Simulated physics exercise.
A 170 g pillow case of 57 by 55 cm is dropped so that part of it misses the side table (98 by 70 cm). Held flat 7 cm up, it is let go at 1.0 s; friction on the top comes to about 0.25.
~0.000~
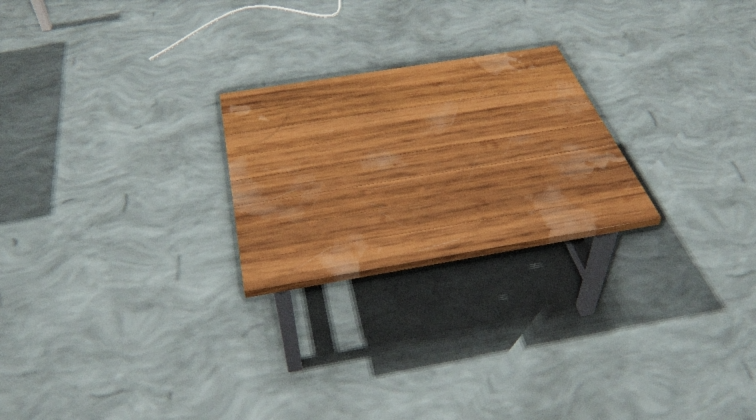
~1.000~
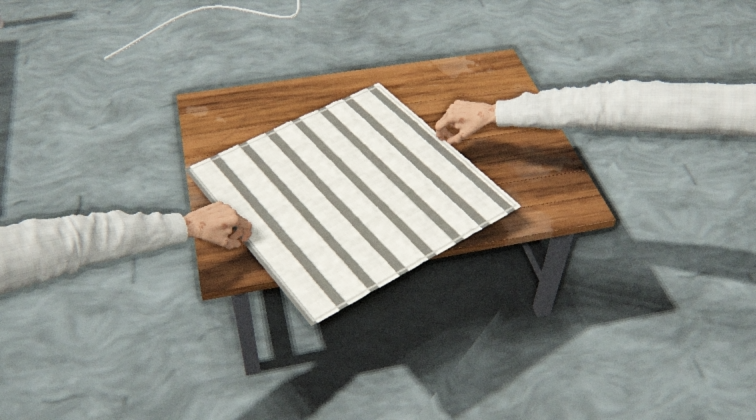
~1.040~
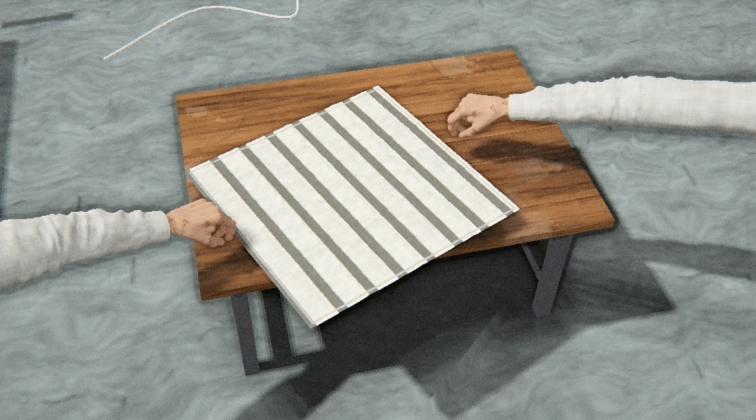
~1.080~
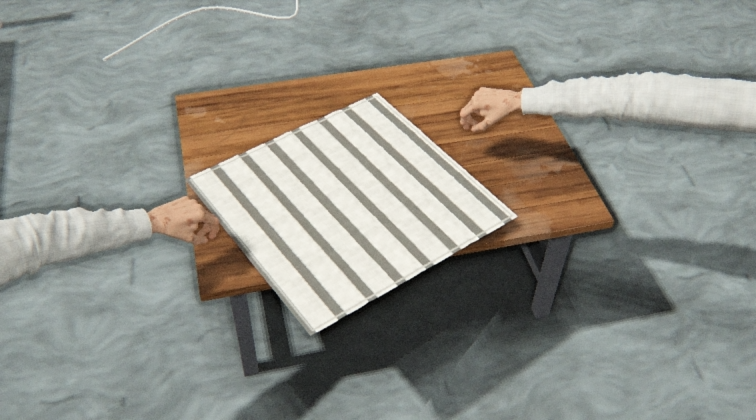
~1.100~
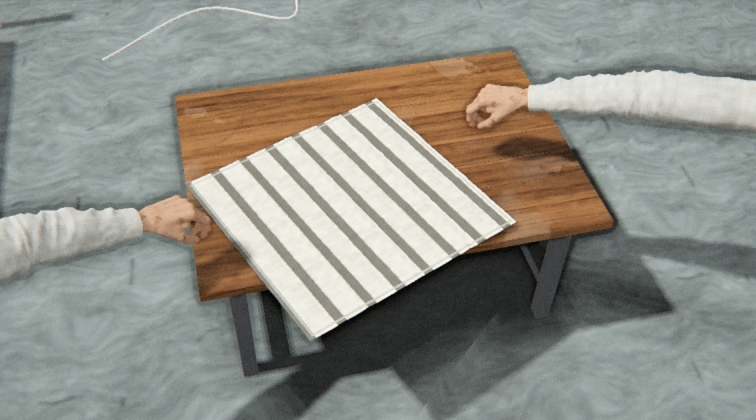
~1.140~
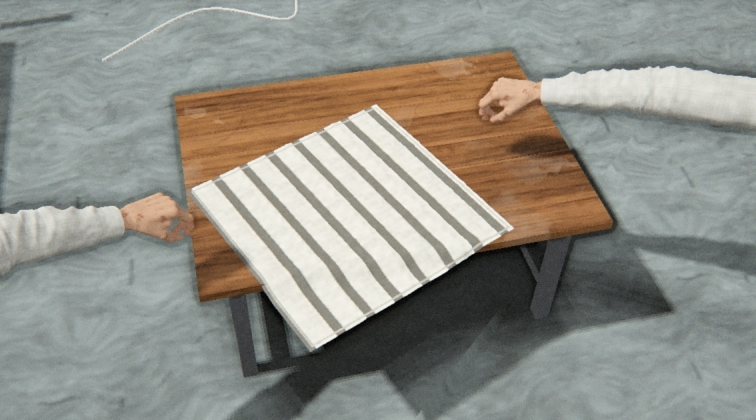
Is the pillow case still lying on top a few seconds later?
Yes, it stays on.
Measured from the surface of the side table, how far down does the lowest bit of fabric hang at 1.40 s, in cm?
10 cm.
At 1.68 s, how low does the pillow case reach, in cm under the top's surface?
It's hanging something like 12 cm below the top at that point.
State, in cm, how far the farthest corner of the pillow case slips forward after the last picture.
It slips forward by about 2 cm.
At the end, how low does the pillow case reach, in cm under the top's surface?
20 cm or so.
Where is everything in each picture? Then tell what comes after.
In the first frame, the bare side table.
In the second frame, pillow case corners (312, 326) (185, 169) (379, 84) (520, 207).
In the third frame, pillow case corners (311, 329) (184, 172).
In the fourth frame, pillow case corners (311, 336) (185, 180).
In the fifth frame, pillow case corners (311, 341) (186, 185).
In the sixth frame, pillow case corners (187, 192) (376, 105) (514, 229).
By 1.4 s, 80 % of the pillow case is still over the top.
By 1.7 s, 80 % of the pillow case is still over the top.
By 1.9 s, 80 % of the pillow case is still over the top.
By 2.2 s, 80 % of the pillow case is still over the top.
By 4.4 s, 80 % of the pillow case is still over the top.
